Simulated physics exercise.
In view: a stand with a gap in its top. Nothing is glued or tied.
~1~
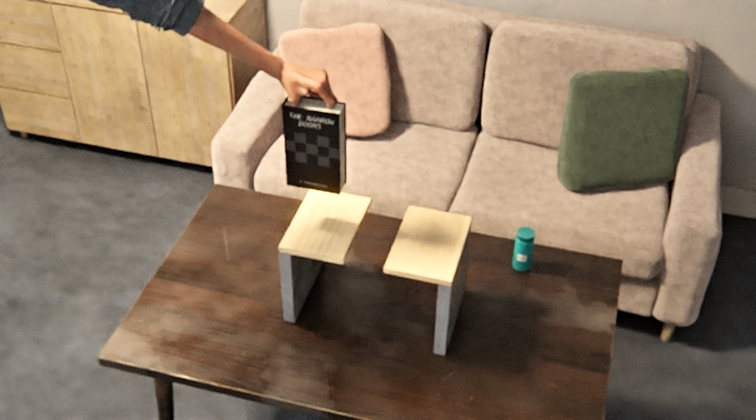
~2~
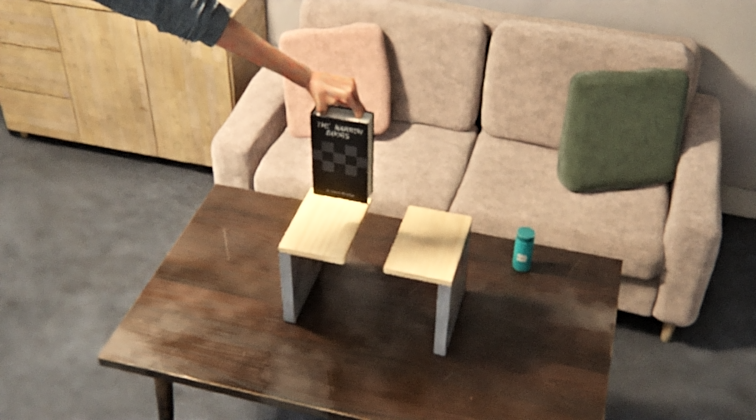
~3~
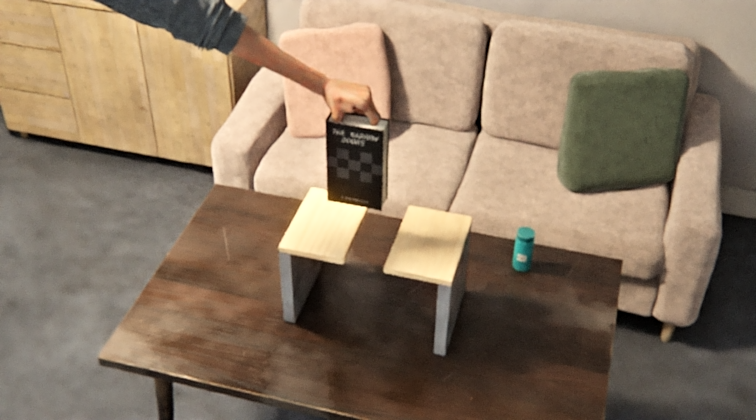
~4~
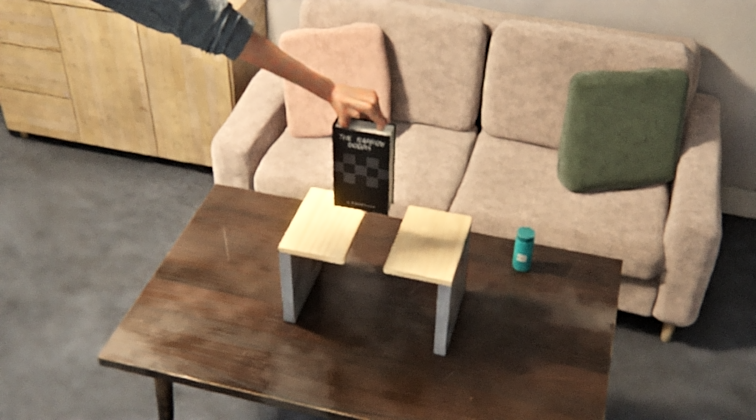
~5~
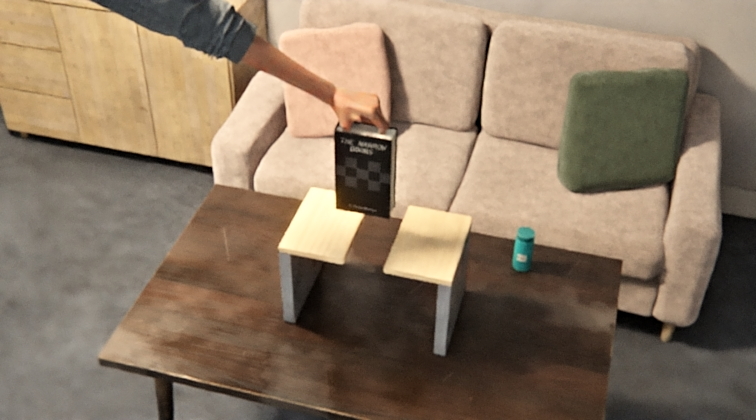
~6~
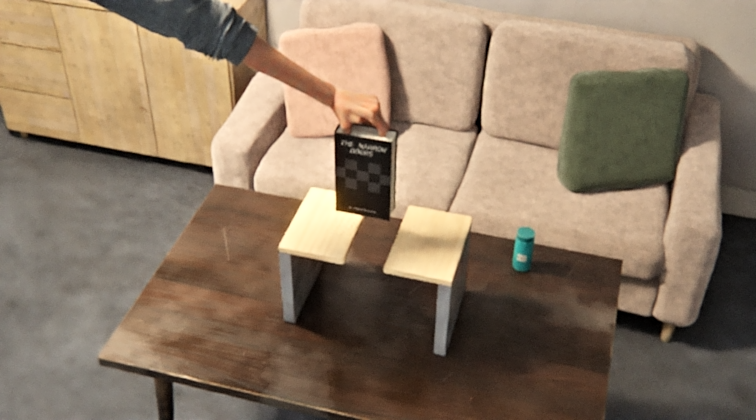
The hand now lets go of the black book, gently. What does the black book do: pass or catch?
Outcome: The book lodges.
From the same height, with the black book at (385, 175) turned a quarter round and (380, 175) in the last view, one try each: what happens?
In the first case it reaches the table; in the second case it is caught.
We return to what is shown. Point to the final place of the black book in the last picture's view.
At about (411, 216).
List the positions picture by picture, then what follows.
The first frame shows on its way; black book (315, 145); turquoise shaker (524, 249).
The second frame shows on its way; black book (343, 155); turquoise shaker (524, 249).
The third frame shows on its way; black book (358, 161); turquoise shaker (524, 249).
The fourth frame shows on its way; black book (364, 166); turquoise shaker (524, 249).
The fifth frame shows held still over the gap; black book (366, 170); turquoise shaker (524, 249).
The sixth frame shows held still over the gap; black book (366, 172); turquoise shaker (524, 249).
Then, 0.20 s later than the last frame, black book moved a little near (365, 189).
Then, 0.40 s later than the last frame, black book tilted by 28° near (386, 204).
Then, 0.60 s later than the last frame, black book on its side near (408, 215).
When it is over, lying over on the stand or table, black book; turquoise shaker as before. End places, in pixels of the last picture, black book near (411, 216). The book stays on top.
